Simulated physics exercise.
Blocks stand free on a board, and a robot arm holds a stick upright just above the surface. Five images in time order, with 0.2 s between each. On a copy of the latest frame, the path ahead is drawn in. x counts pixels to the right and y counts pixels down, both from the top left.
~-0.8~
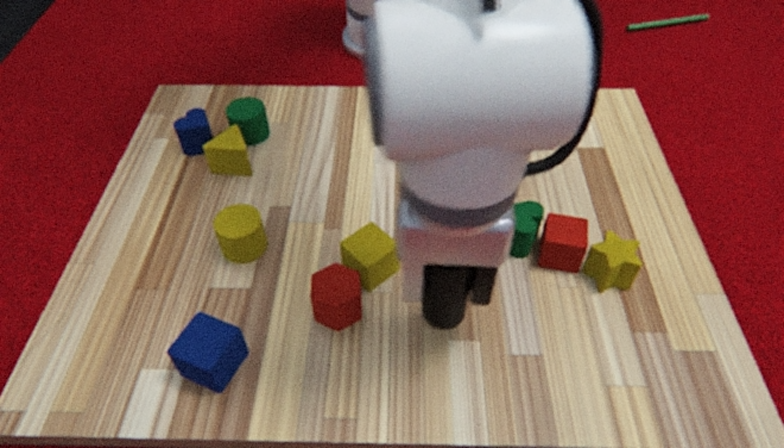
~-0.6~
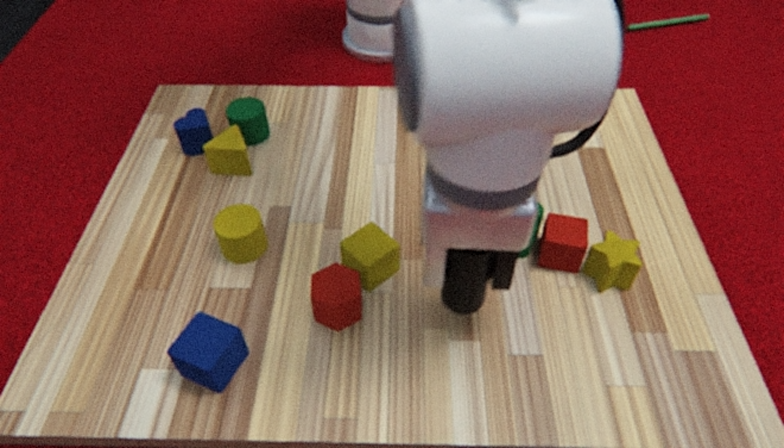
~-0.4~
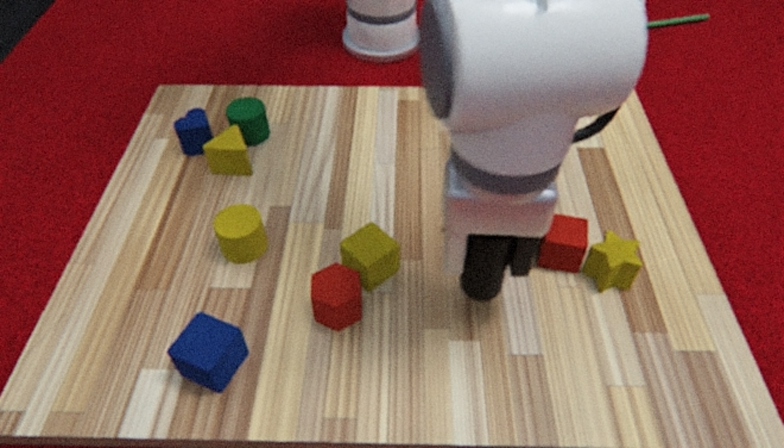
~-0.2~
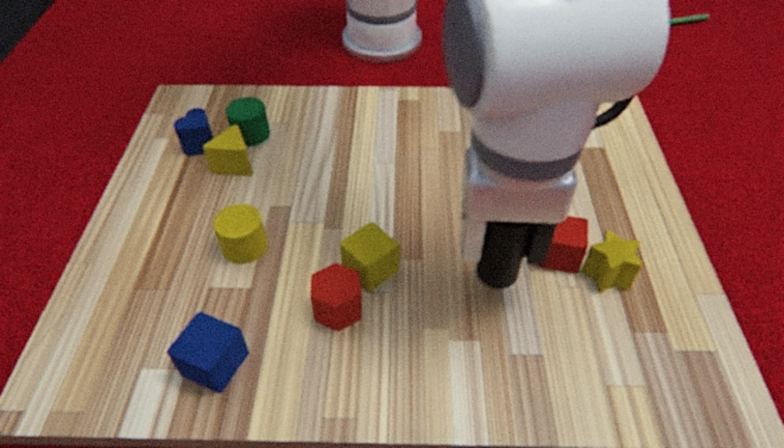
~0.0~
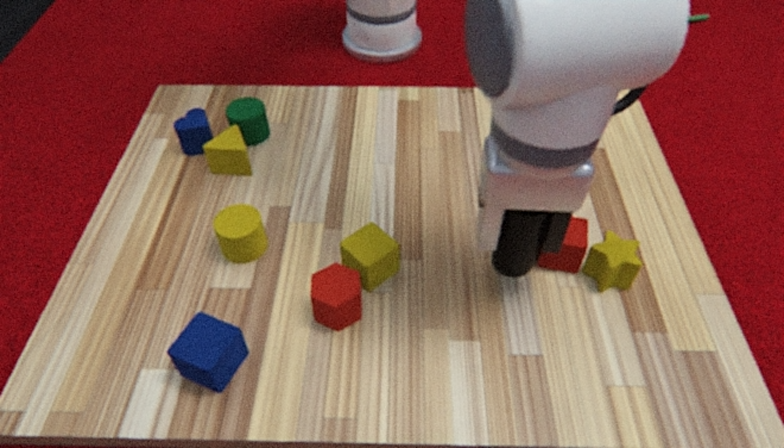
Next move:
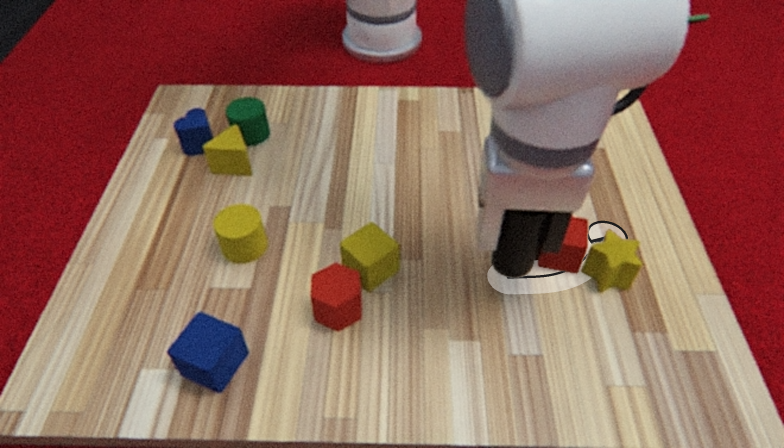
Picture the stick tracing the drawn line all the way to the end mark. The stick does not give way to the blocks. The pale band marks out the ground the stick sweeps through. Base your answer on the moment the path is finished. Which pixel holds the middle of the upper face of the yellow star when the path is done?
So, by the moment the path ends, you'll find the top centre of the yellow star at (642, 240).
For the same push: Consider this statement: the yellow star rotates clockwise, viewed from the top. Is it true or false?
It is true.
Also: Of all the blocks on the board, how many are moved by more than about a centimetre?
A pair of blocks is moved.
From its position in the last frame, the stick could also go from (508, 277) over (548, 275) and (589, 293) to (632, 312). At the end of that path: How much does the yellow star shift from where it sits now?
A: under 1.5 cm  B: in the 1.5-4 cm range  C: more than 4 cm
B
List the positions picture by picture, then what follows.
In the first frame, stick's lower end at (443, 312); green heart block at (525, 214); red square at (568, 229); yellow star at (619, 249).
In the second frame, stick at (463, 298); blocks still.
In the third frame, stick at (480, 285); blocks still.
In the fourth frame, stick at (497, 274); blocks still.
In the fifth frame, stick at (511, 263); green heart block hidden; red square partly hidden; yellow star at (619, 249).
Drawn move, from (508, 277) via (551, 275) and (584, 259), ending at (607, 236).
The first path, step by step. One third of the way, stick at (557, 260); red square at (575, 222).
Two thirds of the way, stick at (590, 244); red square at (594, 203), turned 15° anticlockwise; yellow star at (637, 246), turned 40° clockwise.
At the end, stick at (614, 221); green heart block still; red square at (601, 182), turned 35° anticlockwise; yellow star at (642, 240), turned 85° clockwise.
